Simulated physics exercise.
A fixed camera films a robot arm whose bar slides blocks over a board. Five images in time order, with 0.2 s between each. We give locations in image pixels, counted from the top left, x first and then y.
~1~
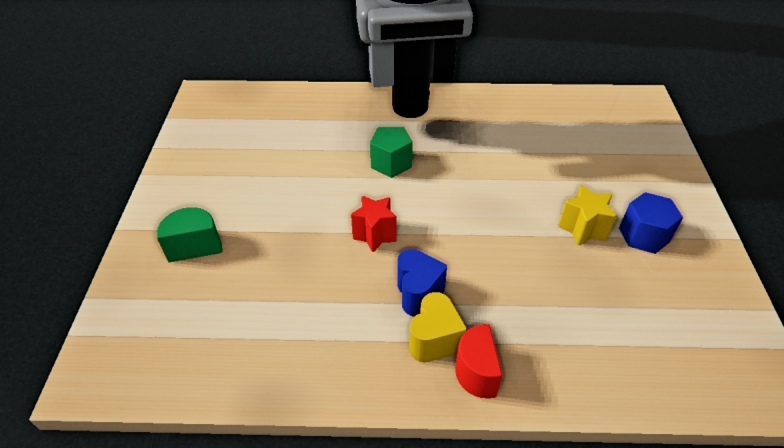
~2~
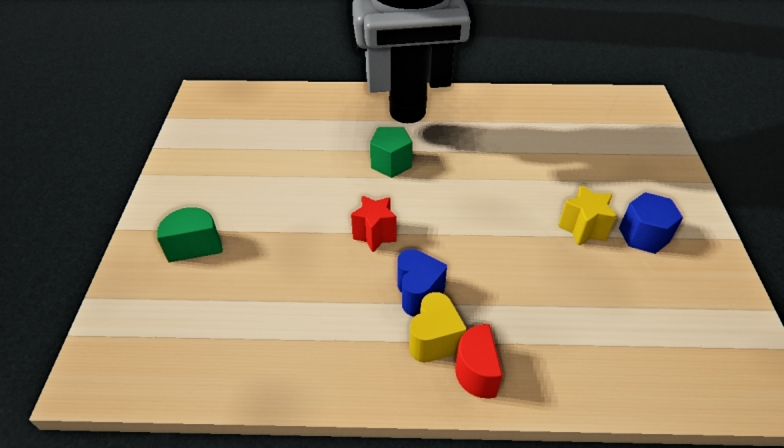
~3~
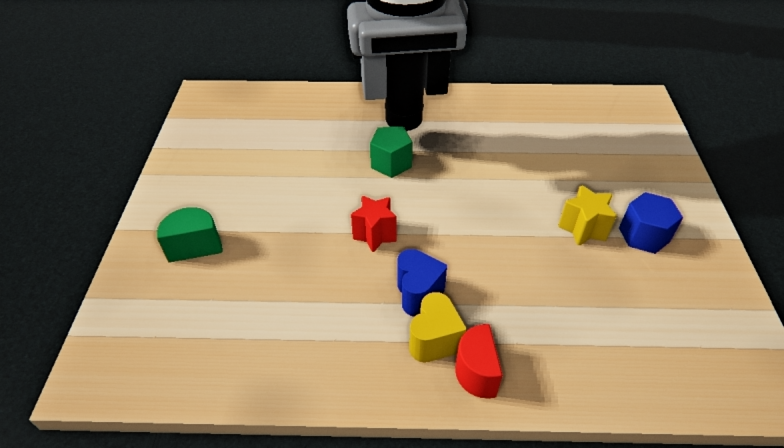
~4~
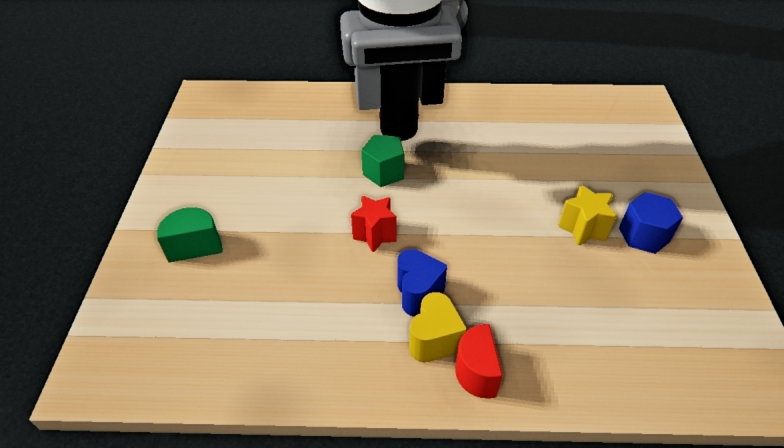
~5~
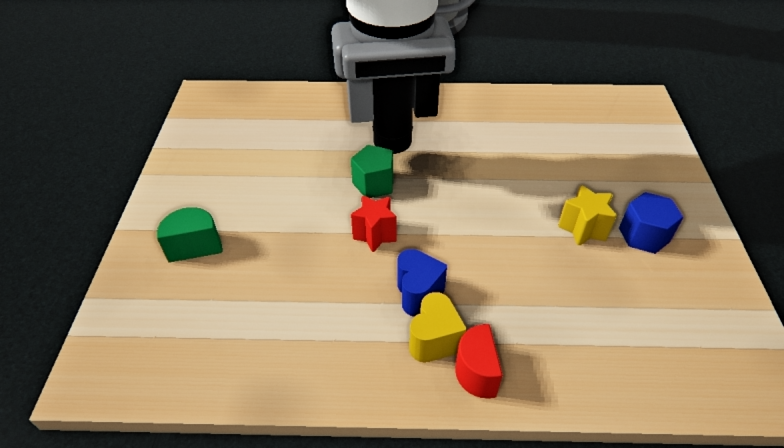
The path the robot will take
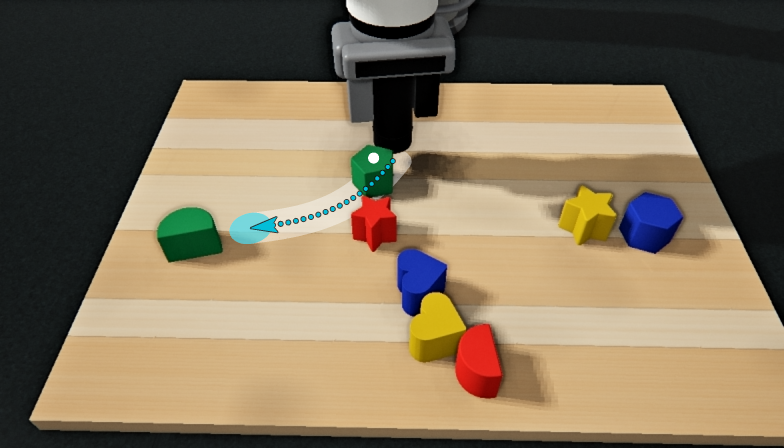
On a wooden board, a dark robotic bar pushes the green pentagonal block toward the red star.
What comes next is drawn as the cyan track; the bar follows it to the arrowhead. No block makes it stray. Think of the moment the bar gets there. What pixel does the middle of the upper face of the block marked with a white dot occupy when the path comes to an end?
I predict (295, 226).
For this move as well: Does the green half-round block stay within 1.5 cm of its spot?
My answer is yes.
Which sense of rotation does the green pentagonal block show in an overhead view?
From above, it turns counterclockwise.
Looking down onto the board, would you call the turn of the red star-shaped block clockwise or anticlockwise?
Answer: Against the clock.
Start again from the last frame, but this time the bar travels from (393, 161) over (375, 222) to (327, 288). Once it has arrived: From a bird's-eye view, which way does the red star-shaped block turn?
My prediction: CCW.
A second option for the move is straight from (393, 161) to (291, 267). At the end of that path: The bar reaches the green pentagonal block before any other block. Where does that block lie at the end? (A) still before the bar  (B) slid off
The answer is A.
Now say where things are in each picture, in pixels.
The first picture shows bar's lower end at (410, 108); green half-round block at (185, 221); green pentagonal block at (391, 137); red star-shaped block at (374, 209).
The second picture shows bar at (408, 113); blocks still.
The third picture shows bar at (404, 121); blocks still.
The fourth picture shows bar at (399, 130); green pentagonal block at (384, 147).
The fifth picture shows bar at (393, 142); green half-round block at (185, 221); green pentagonal block at (374, 158); red star-shaped block at (374, 209).
Drawn move, from (393, 161) by way of (361, 193) and (311, 217) to (251, 228); the dot is on the green pentagonal block.
On the path given first. One third of the way, bar at (359, 175); green pentagonal block at (336, 192); red star-shaped block at (372, 214), turned 25° anticlockwise.
Two thirds of the way, bar at (306, 199); green pentagonal block at (298, 224), turned 30° anticlockwise; red star-shaped block at (371, 216), turned 40° anticlockwise.
At the end, bar at (246, 210); green half-round block still; green pentagonal block at (295, 226), turned 35° anticlockwise; red star-shaped block at (371, 216), turned 40° anticlockwise.
